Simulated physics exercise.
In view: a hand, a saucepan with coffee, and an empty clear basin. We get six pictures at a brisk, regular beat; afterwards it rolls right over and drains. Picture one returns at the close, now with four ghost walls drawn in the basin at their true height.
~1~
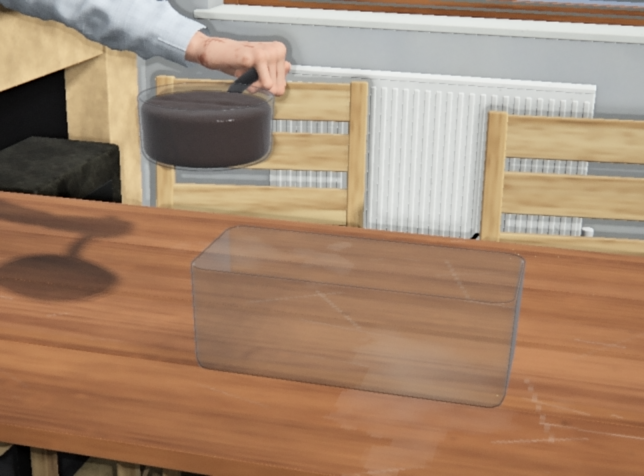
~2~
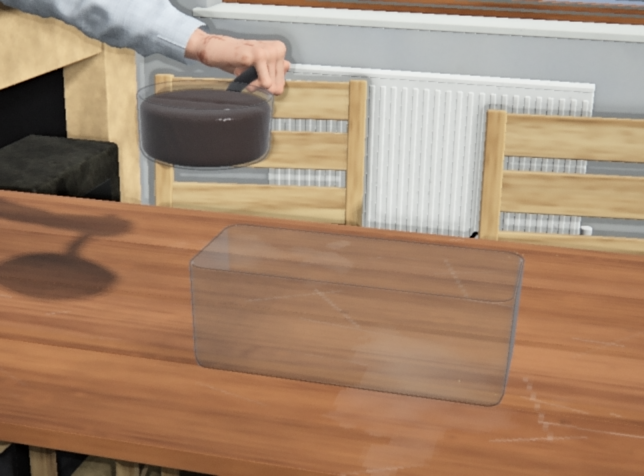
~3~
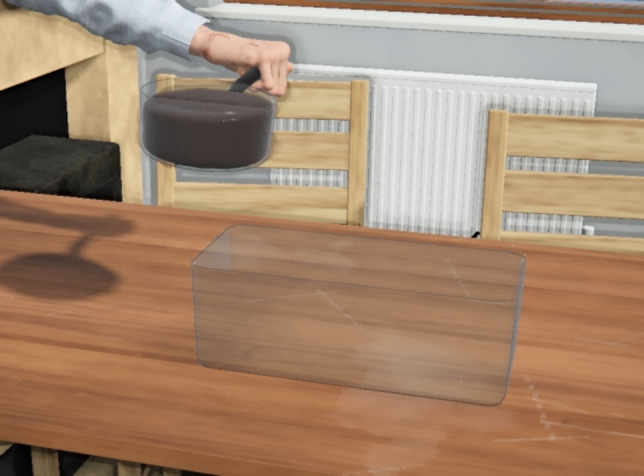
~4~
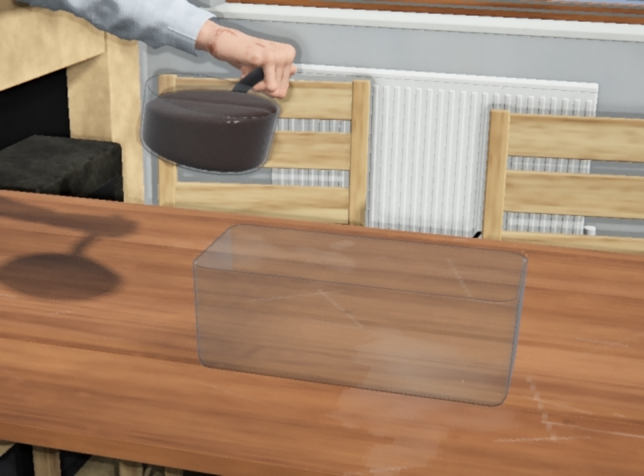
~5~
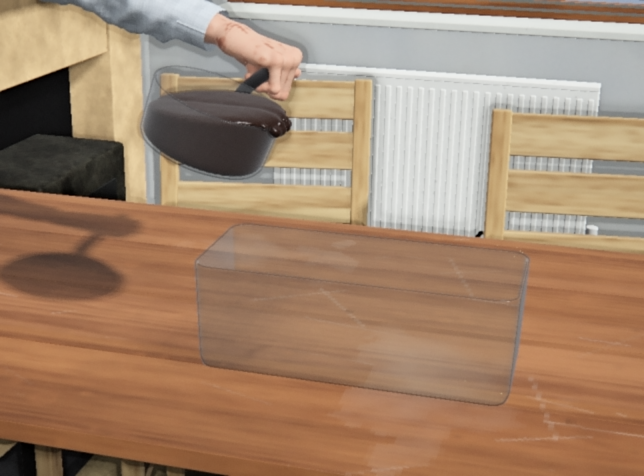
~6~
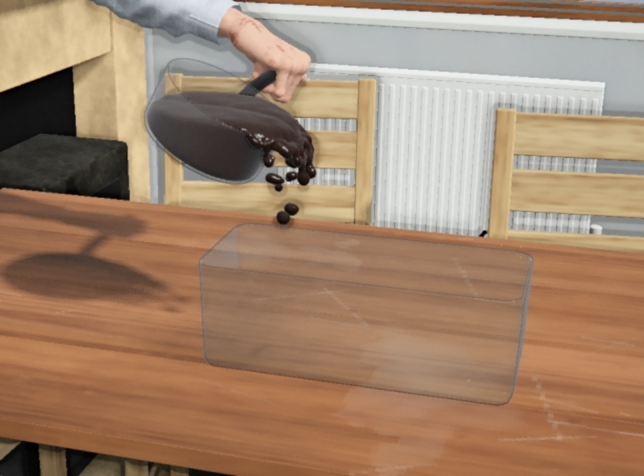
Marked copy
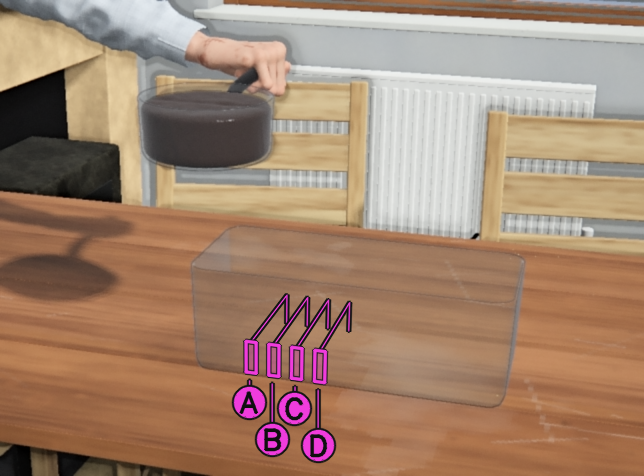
The clip opens with a hand holding a saucepan of dark coffee upright and nearly still, above a wooden table with an empty clear basin. The hand then tilts the pan gradually to the right, and dark, bean-like pieces edge over the lip before tumbling downward in a loose cluster.
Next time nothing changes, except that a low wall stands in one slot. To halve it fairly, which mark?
The best slot is D.
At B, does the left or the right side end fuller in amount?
The right side.
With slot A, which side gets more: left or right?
More ends on the right.
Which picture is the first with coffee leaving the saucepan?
Picture 5.
In magenta, A at (249, 380); B at (272, 383); C at (294, 386); D at (318, 389).
Choosing A, about 7 % ends left of the wall and 93 % right of it.
Choosing B, about 20 % ends left of the wall and 79 % right of it.
Choosing C, about 32 % ends left of the wall and 67 % right of it.
Choosing D, about 51 % ends left of the wall and 49 % right of it.
